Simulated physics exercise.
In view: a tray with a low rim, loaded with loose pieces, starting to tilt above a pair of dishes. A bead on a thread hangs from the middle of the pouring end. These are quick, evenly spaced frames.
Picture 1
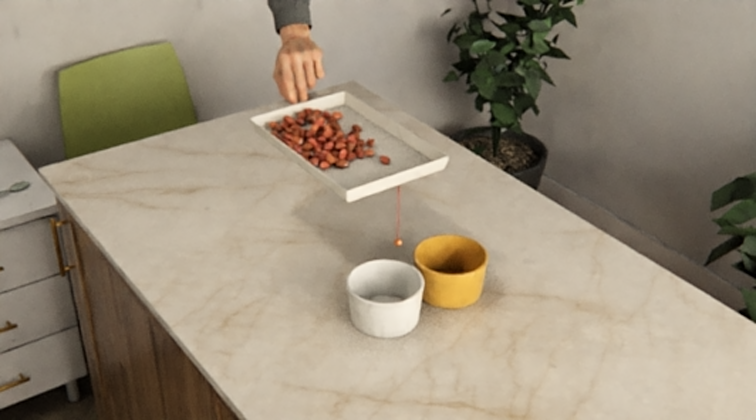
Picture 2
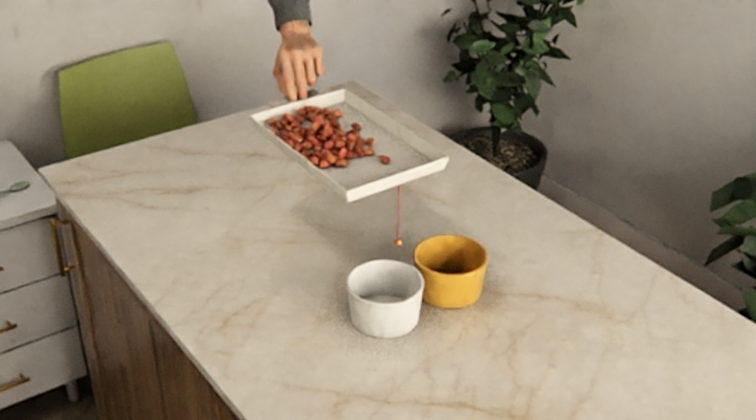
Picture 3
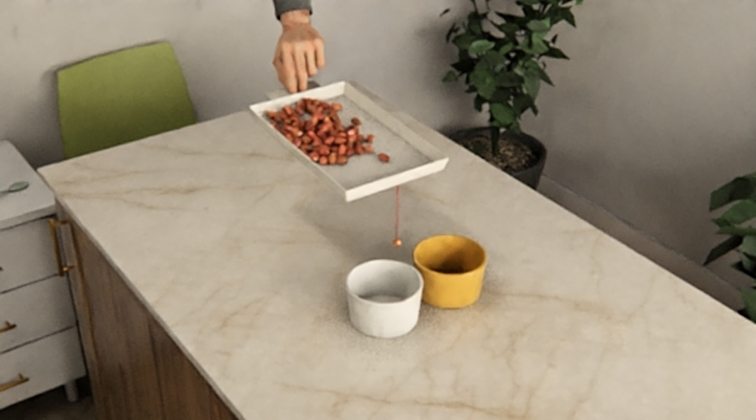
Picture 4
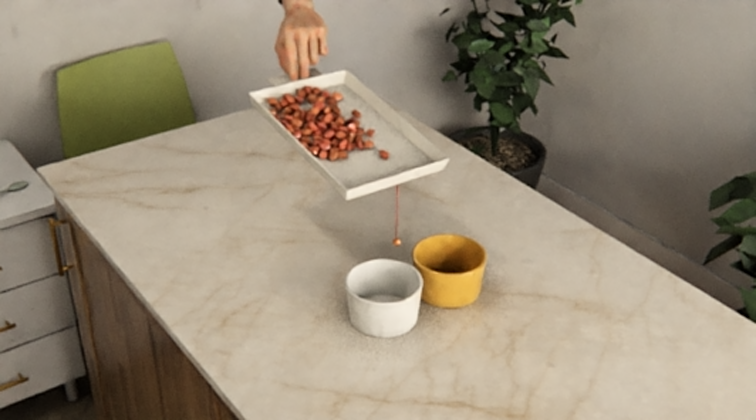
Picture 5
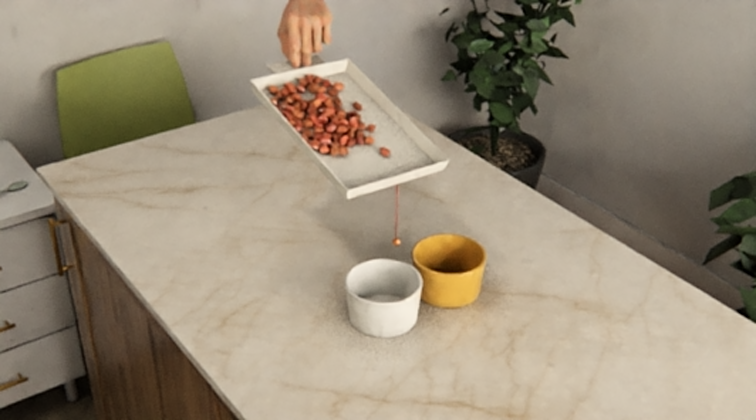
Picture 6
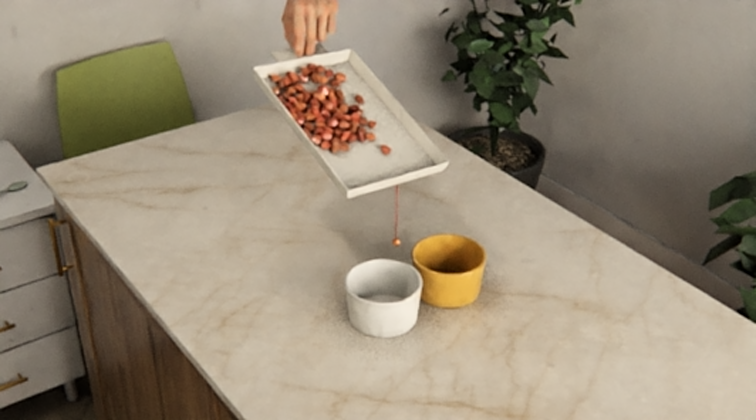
A hand raises the back of a white tray of reddish pieces above two dishes.
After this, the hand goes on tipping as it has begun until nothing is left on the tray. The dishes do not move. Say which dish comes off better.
It favours the right dish.
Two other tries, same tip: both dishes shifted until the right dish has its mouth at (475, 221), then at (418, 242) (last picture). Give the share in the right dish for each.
The first gives 0 %, the second 30 %.
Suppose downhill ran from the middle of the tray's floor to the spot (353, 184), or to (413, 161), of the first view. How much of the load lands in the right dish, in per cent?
In turn 0 and 50 in a hundred.
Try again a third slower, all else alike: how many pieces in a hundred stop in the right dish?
Roughly 70 in a hundred.
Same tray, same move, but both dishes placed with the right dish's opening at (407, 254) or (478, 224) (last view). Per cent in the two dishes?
Near 30 % and 40 %.
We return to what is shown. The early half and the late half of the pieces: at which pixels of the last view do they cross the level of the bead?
Early half (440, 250), late half (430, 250).
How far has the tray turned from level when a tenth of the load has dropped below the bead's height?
Near 75 degrees.
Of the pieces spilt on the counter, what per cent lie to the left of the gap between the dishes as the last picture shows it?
Close to 10 per cent.
Shortly afterwards, tray tipped steeply; all but a few on the tray; a little in the air.
Next, tray tipped past a quarter turn; near a quarter on the tray; a little in the left dish; near half in the right dish; a little outside both; a little in the air.
Some moments later, tray tipped past a quarter turn; near a quarter in the left dish; near two thirds in the right dish; a little outside both.
In the end, tray tipped past a quarter turn; near a quarter in the left dish; near two thirds in the right dish; a little outside both.
